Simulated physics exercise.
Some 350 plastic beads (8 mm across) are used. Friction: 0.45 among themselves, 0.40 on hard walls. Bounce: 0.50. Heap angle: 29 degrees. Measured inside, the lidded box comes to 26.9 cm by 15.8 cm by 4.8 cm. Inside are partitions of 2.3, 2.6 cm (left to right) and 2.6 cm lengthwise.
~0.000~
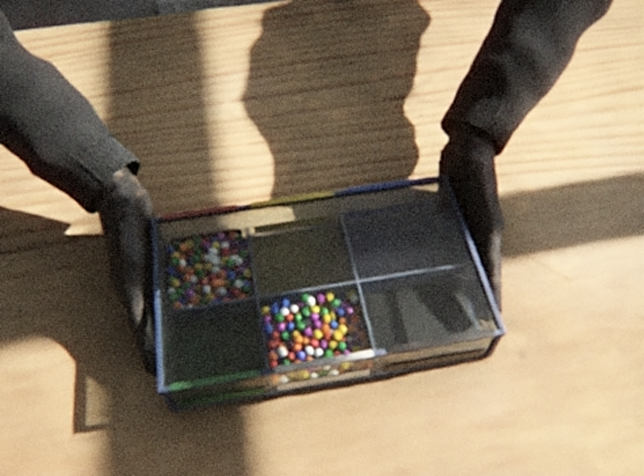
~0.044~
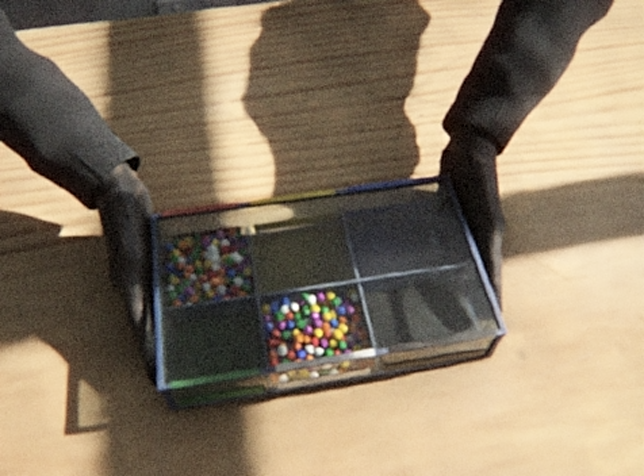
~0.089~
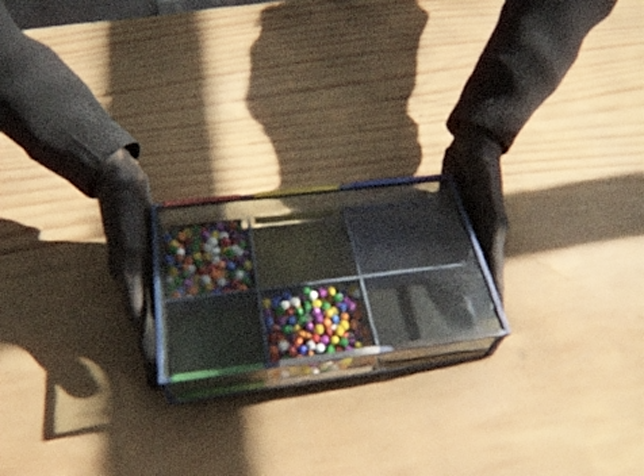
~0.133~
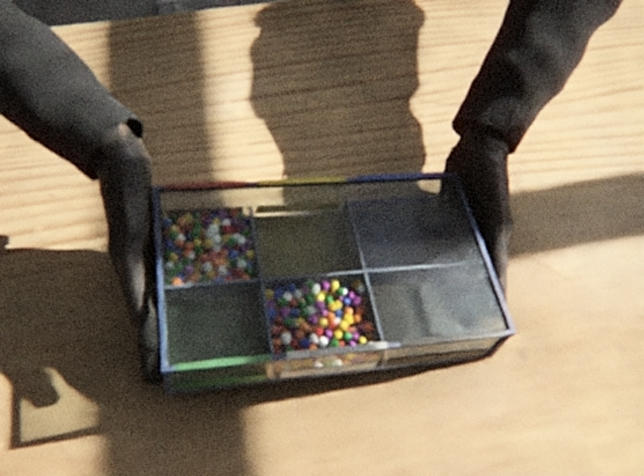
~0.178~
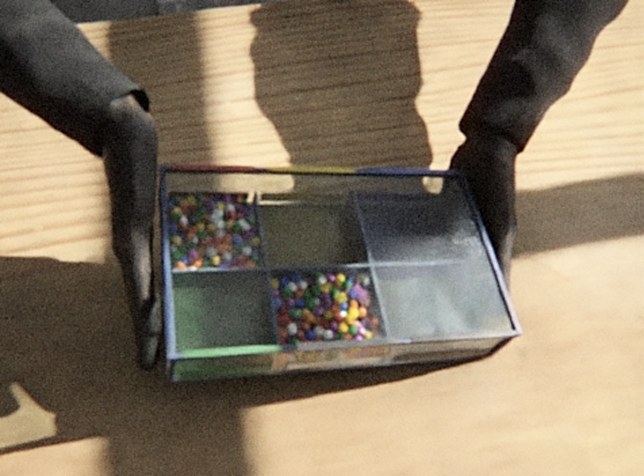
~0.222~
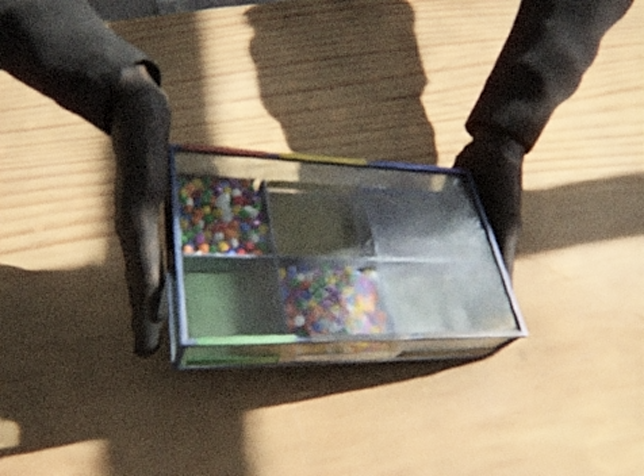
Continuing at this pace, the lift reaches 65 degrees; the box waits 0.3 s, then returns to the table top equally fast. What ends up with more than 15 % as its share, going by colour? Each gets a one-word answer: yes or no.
My answers are red yes, blue no, green no, yellow no, white yes, black yes.
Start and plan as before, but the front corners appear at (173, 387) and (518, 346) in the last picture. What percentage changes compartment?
In that case about 30 percent.
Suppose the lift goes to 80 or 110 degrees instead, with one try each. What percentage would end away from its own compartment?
I'd put them near 70 and 100 percent in that order.
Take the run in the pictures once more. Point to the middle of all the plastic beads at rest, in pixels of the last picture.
At about (339, 310).
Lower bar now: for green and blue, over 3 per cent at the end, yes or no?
As for green, not so, and as for blue, correct.
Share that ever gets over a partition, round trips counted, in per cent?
Some 40 per cent.
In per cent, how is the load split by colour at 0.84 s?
In per cent: Red 30, blue 5, green 0, yellow 10, white 40, black 15.
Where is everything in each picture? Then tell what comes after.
In the first picture, box tilt 0 degrees, front corners at (164, 388) and (499, 331); red 50 %, white 50 %.
In the second picture, box tilt 1 degrees, front corners at (164, 386) and (500, 331).
In the third picture, box tilt 4 degrees, front corners at (164, 379) and (504, 331), lowest corner right front.
In the fourth picture, box tilt 9 degrees, front corners at (167, 368) and (509, 331), lowest corner right front.
In the fifth picture, box tilt 14 degrees, front corners at (175, 354) and (515, 331), lowest corner right front.
In the sixth picture, box tilt 20 degrees, front corners at (186, 340) and (521, 332), lowest corner right front; red 50 %, white 50 %. Its pace works out near 120 degrees a second.
Then, at 0.84 s, tilt 65 degrees; red 30 %, blue 5 %, yellow 10 %, white 40 %, black 15 %.
After 1.26 s, tilt 35 degrees; red 25 %, blue 10 %, yellow 10 %, white 35 %, black 20 %.
After 1.76 s, tilt 0 degrees; red 25 %, blue 10 %, yellow 10 %, white 35 %, black 20 %.
At rest (2.4 s), red 25 %, blue 10 %, green 0 %, yellow 10 %, white 35 %, black 20 %.
